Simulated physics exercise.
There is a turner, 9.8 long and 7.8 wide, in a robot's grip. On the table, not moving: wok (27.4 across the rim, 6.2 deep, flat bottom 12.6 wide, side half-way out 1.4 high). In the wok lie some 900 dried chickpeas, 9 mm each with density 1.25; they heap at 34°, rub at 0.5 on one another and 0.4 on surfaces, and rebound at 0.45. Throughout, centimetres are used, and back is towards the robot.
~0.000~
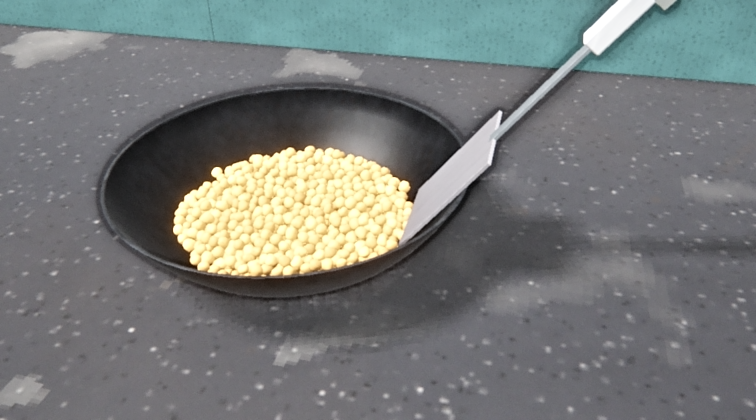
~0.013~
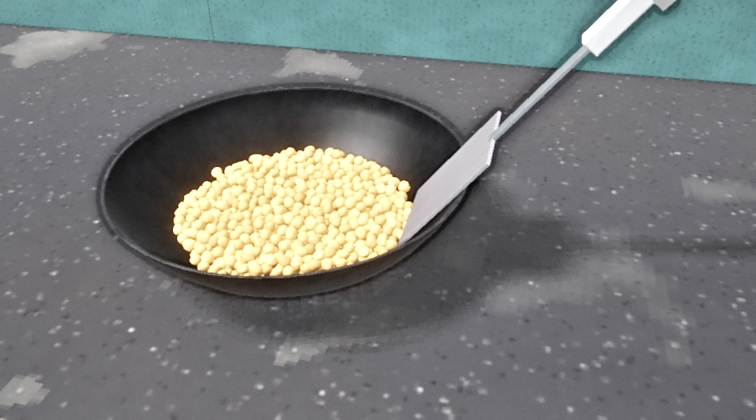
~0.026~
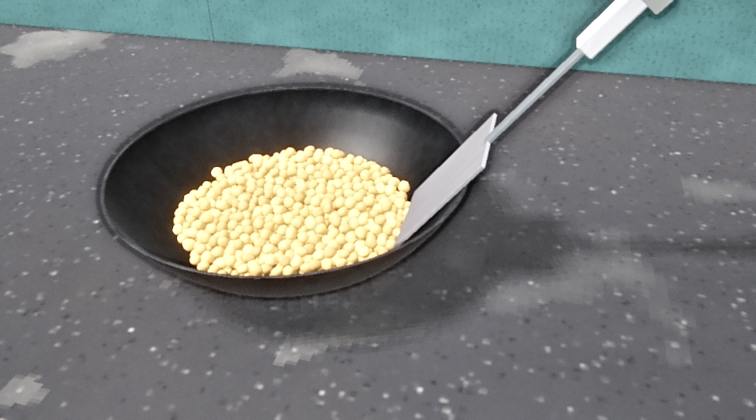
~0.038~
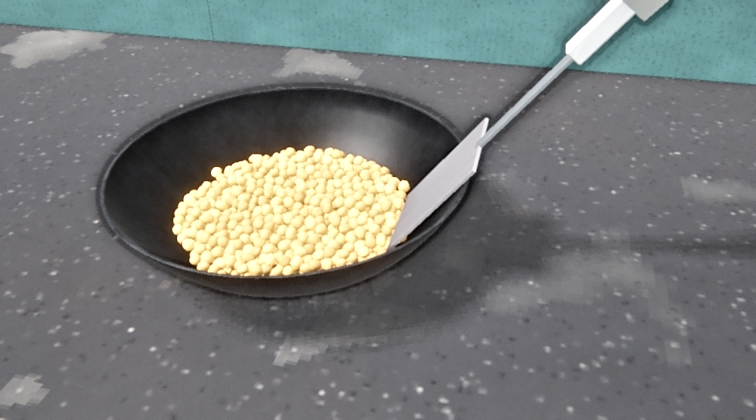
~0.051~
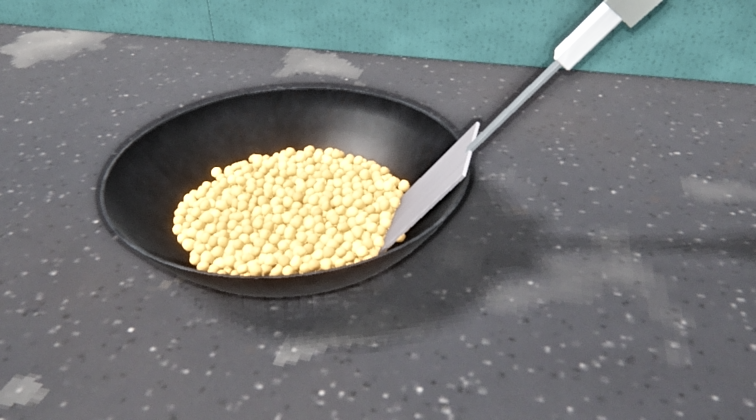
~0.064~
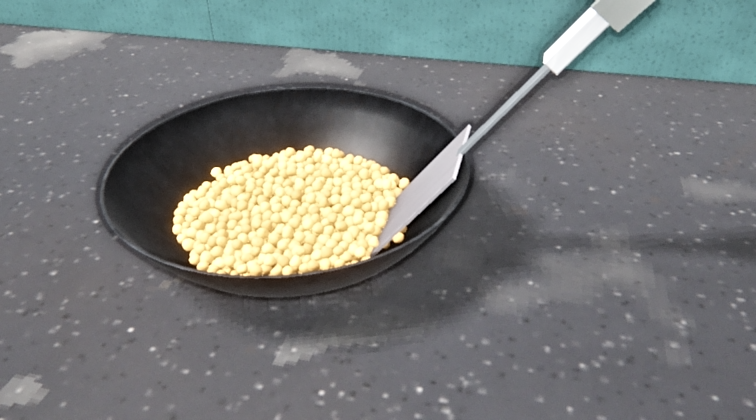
In this clip, a turner rests its blade at the right side of a black wok of pale yellow chickpeas on a speckled dark surface, then slides slowly left and slightly down into the edge of the heap, which barely shifts.
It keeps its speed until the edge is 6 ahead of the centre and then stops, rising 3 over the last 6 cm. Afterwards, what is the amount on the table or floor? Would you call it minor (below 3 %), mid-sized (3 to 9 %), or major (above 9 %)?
I would call it minor.
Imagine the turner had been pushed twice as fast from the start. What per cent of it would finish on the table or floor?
Then about 5 per cent.
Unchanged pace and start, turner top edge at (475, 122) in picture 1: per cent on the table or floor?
0 percent or so.
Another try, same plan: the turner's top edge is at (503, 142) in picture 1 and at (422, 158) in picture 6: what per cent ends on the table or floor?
It works out to about 10 %, more or less.
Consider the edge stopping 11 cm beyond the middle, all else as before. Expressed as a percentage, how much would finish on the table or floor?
Roughly 20 %.
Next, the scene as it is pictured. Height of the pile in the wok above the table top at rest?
Roughly 5.5 centimetres.
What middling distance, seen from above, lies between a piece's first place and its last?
Distance: Around 3 cm.
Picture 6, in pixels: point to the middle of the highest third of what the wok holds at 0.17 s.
Centre estimated at around (267, 195).
By 0.17 s, sloping 53°, highest piece 4 above the table; 900 in the wok.
By 0.27 s, sloping 53°, highest piece 5 above the table; 900 in the wok.
By 0.52 s, sloping 53°, highest piece 5 above the table; 900 in the wok.
By 1.57 s, sloping 53°, highest piece 5 above the table; 900 in the wok.
Final count, 900 in the wok. That is 0 % on the table or floor.
